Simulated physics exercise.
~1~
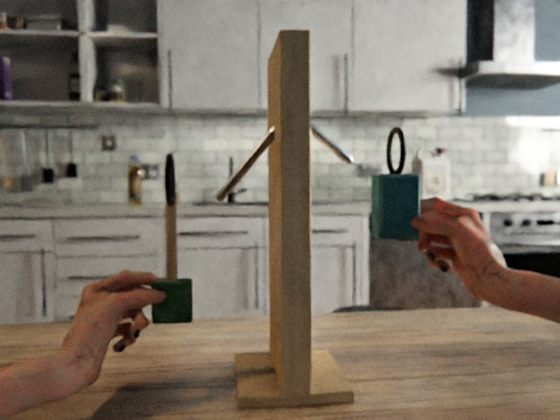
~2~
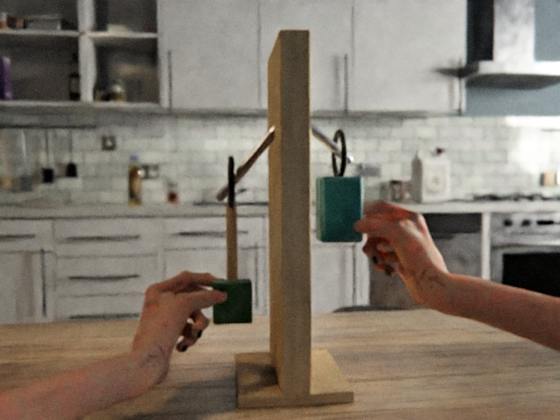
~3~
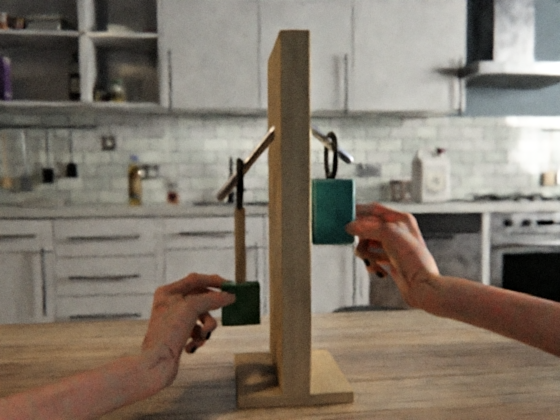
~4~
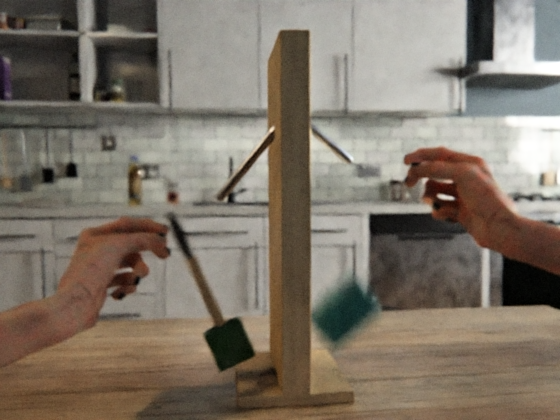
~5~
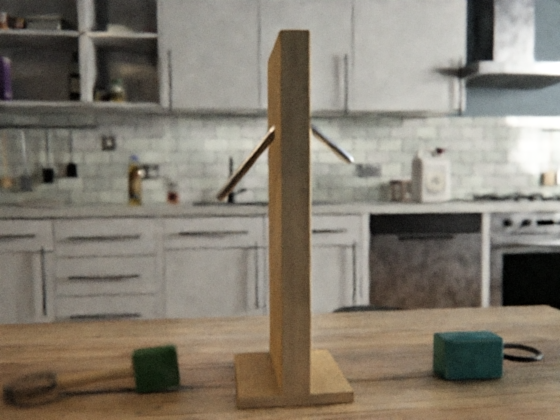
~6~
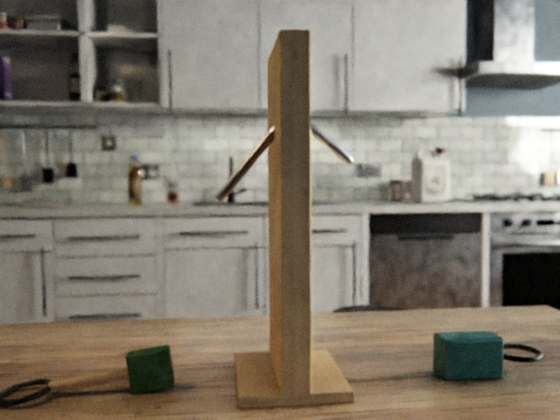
A green block-ended brush and a turquoise pouch with a dark ring, held by a hand on either side, move in toward an upright wooden stand on a table, seen from a fixed front view with a blurred kitchen behind. The brush comes from the left and the pouch from the right, each brought up to a slanting peg. The hands then let go and draw back, and both things tip and drop. They land on the tabletop, the brush lying at left and the pouch at right, while the stand stays upright with its pegs empty.
